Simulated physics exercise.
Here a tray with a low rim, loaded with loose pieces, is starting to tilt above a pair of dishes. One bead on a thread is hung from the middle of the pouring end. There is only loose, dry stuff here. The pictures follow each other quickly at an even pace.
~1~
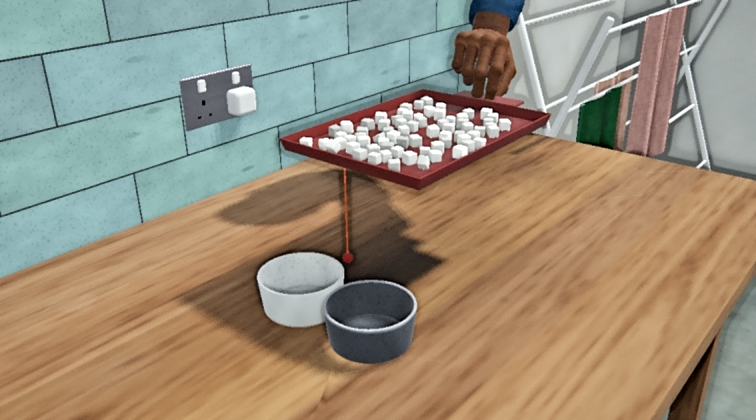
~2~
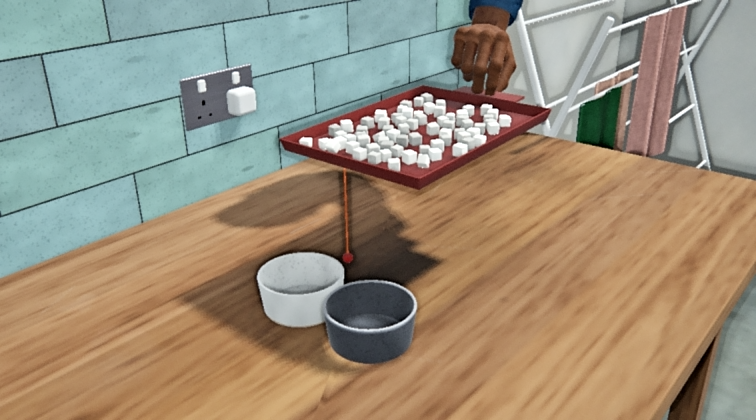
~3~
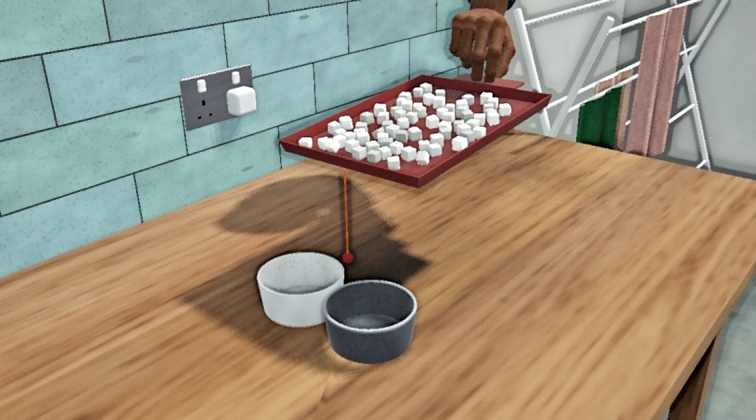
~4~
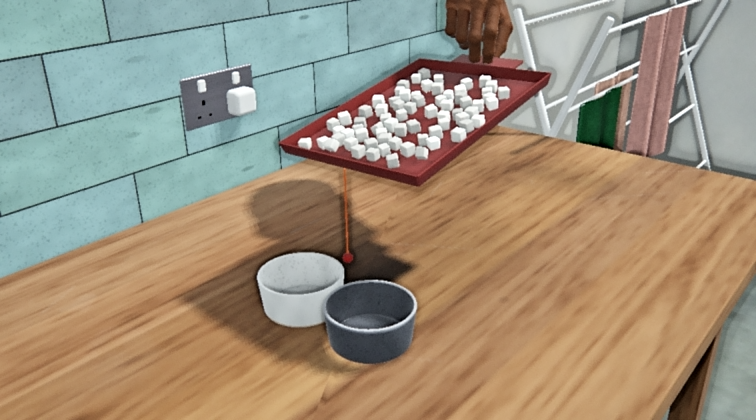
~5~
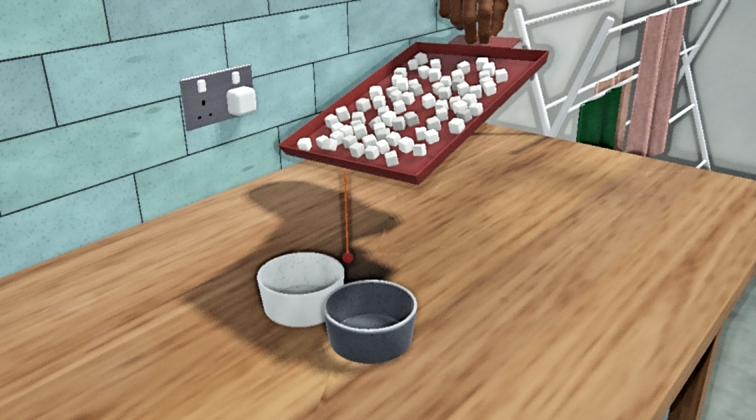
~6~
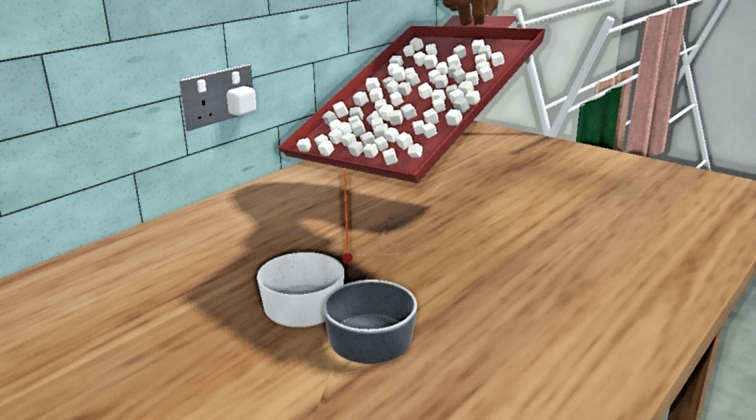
A hand held a red tray of white sugar cubes above a white dish and a dark one on a wooden counter, then raised the far end, steadily tilting the tray toward its left corner.
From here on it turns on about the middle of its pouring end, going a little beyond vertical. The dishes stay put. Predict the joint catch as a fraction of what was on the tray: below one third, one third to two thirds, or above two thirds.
One third to two thirds.
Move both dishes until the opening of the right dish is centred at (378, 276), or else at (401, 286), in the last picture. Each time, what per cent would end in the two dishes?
Close to 20 in a hundred, then close to 0 in a hundred.
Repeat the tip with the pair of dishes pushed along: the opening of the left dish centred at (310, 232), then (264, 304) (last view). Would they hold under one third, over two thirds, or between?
Earlier place: Below one third. Later place: Less than a third.
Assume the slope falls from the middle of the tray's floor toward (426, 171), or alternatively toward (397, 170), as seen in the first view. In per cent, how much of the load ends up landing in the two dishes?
I'd expect around 30 in a hundred first and around 40 in a hundred second.
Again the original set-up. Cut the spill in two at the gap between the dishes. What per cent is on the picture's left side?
I'd put it at around 90 per cent.
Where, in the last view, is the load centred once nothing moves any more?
Near (281, 308).
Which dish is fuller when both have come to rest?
Fuller at the end: The leftward dish.
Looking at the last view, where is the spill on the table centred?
About (217, 317) in the last picture.
Soon after the last picture, tray tipped steeply; nearly all on the tray; a small part in the air.
A little later, tray tipped past a quarter turn; most on the tray; a stray few in the right dish; a small part in the left dish; a small part outside both; a small part in the air.
Later still, tray tipped past a quarter turn; a small part in the right dish; about a third in the left dish; about half outside both.
At rest, tray tipped past a quarter turn; a small part in the right dish; about a third in the left dish; about half outside both.
